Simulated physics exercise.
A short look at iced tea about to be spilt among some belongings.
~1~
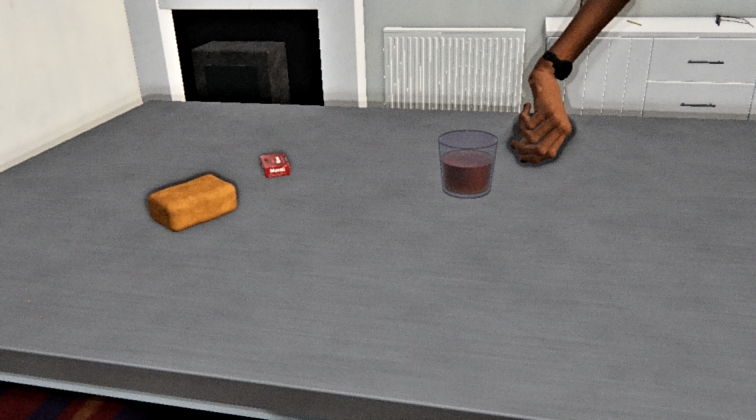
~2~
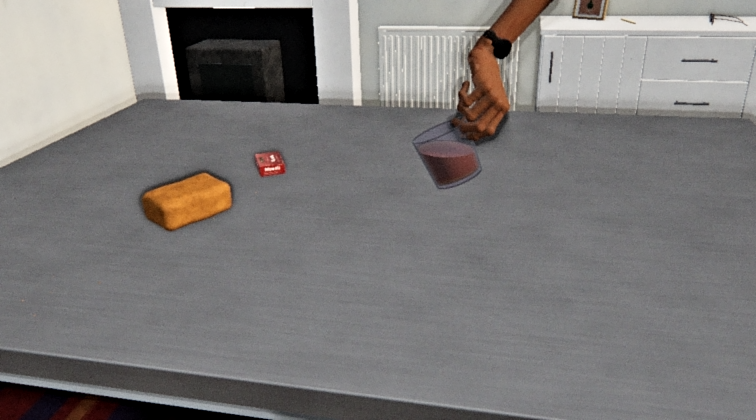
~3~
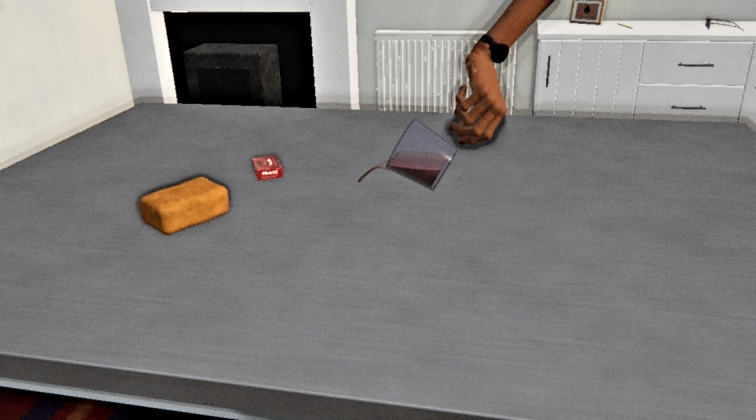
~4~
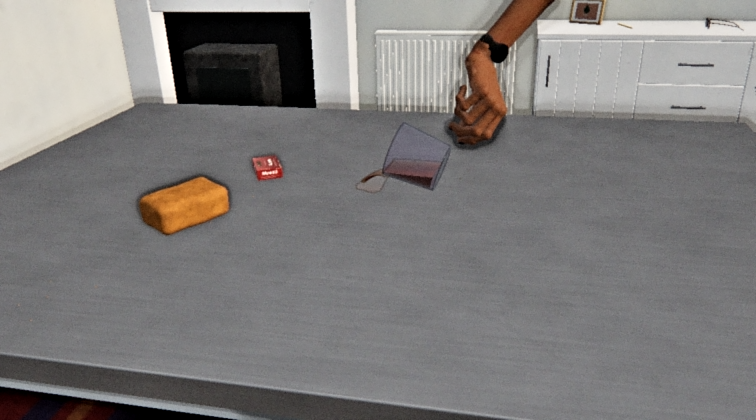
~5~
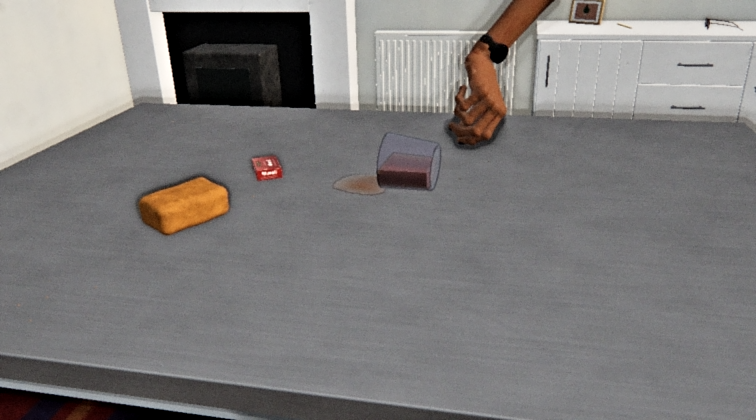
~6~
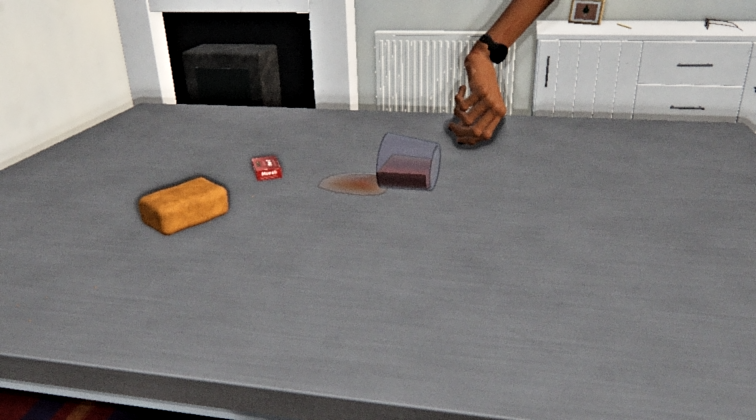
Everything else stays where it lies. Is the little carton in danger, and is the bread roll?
The little carton is reached; the bread roll is reached.
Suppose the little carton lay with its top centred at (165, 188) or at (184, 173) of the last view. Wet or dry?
At the first place it ends up in the puddle, at the second it gets wet.
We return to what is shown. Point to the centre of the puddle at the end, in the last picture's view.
Close to (256, 166).
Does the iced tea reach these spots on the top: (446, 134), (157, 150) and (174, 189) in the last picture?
The first is not reached; the next clear of it; the last in the puddle.
Soon after, the puddle covers about as much as a plate; the little carton is wet; the bread roll is dry.
Later, the puddle covers about as much as a big tray; the little carton is wet; the bread roll is wet.
In the end, the puddle covers about as much as a big tray; the little carton is wet; the bread roll is wet.
